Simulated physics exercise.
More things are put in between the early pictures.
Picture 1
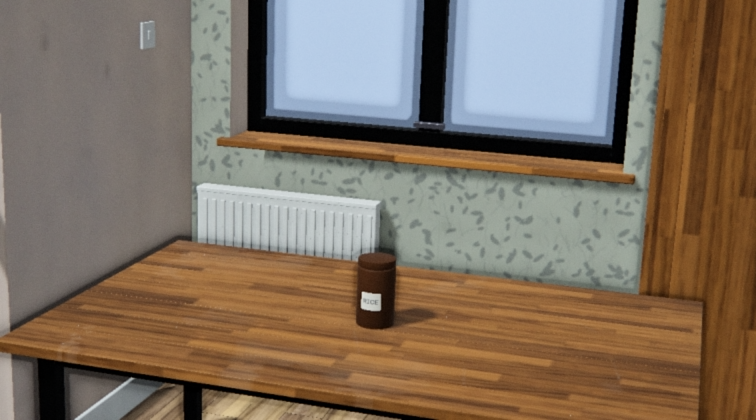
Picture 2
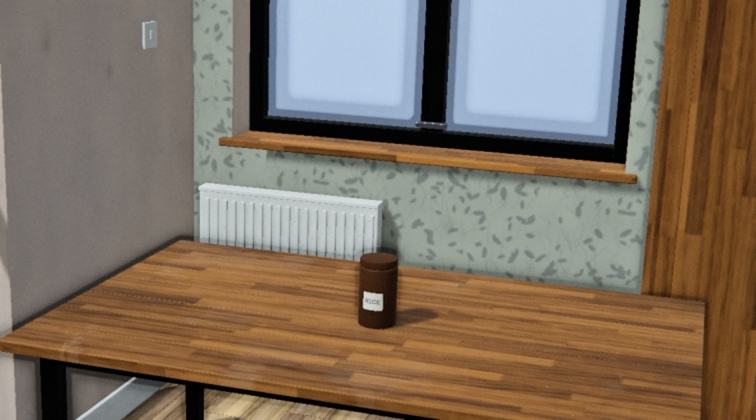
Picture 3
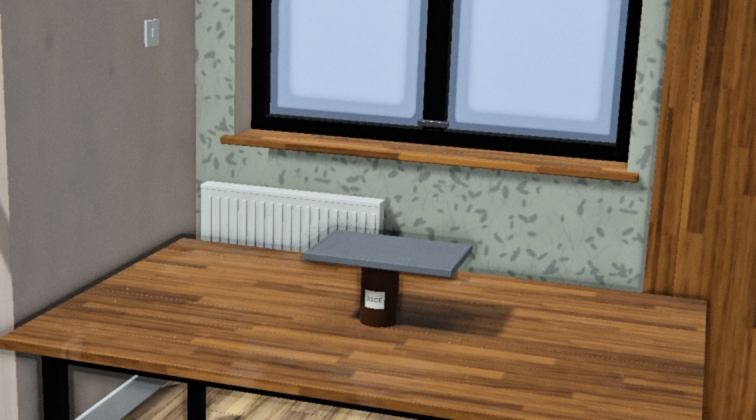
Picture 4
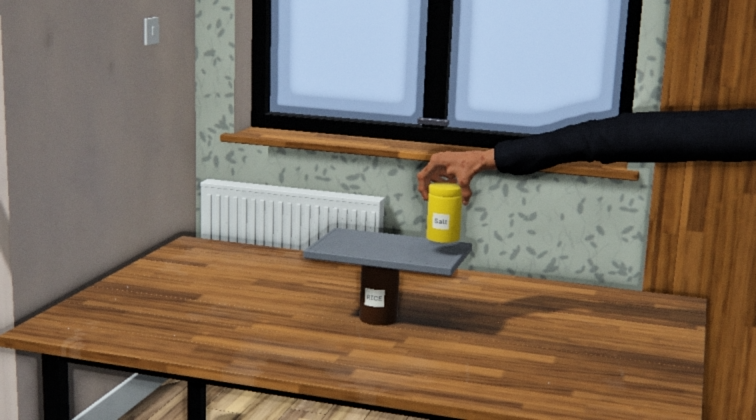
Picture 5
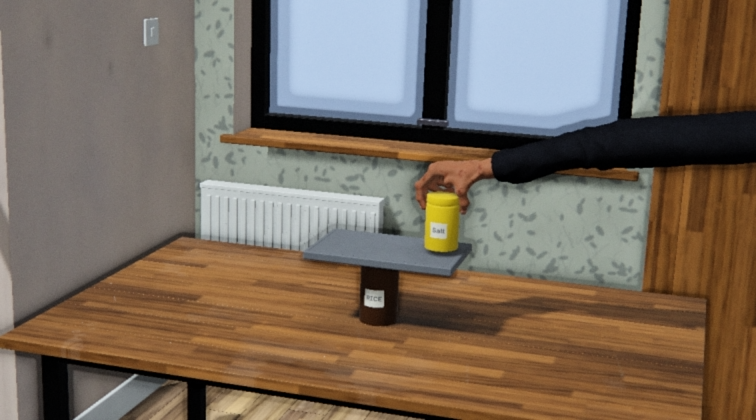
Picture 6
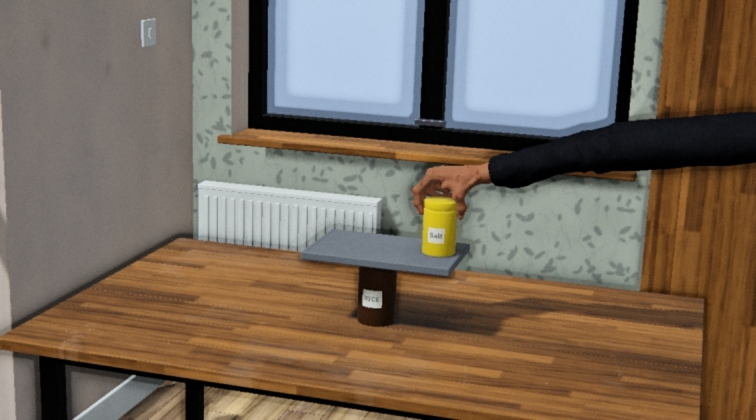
The clip opens on a brown jar standing alone on a wooden table, then a flat grey lid appears on top of it. A hand in a dark sleeve appears from the right, holding a yellow jar, and lowers it onto the right side of the lid, keeping hold of it.
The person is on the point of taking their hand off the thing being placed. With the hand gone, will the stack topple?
Oh, it doesn't remain fully standing, sadly.
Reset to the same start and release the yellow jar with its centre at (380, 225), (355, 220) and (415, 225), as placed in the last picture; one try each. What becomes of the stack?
Stands firm, stands firm, topples.
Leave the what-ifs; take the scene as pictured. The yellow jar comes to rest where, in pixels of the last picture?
I'd say around (519, 321) in the last view.
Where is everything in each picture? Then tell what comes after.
In the first picture, the last thing is not in view yet.
In the second picture, the last thing is not in view yet.
In the third picture, the last thing is not in view yet; grey lid (390, 252).
The fourth picture shows still above its spot; yellow jar (445, 212); grey lid (390, 251).
The fifth picture shows still above its spot; yellow jar (442, 222); grey lid (389, 251).
The sixth picture shows in place under the hand; yellow jar (440, 226); grey lid (387, 252).
Then, 0.30 s after the last picture, yellow jar now fallen; grey lid tipped 28° from how it was.
Then, 0.40 s after the last picture, grey lid tipped 58° from how it was.
Then, 0.50 s after the last picture, grey lid tipped 63° from how it was.
Then, 0.80 s after the last picture, grey lid now fallen.
At rest, fallen, yellow jar and grey lid; brown jar in place. Seen from the same camera at the end, yellow jar near (519, 321). The stack comes apart.
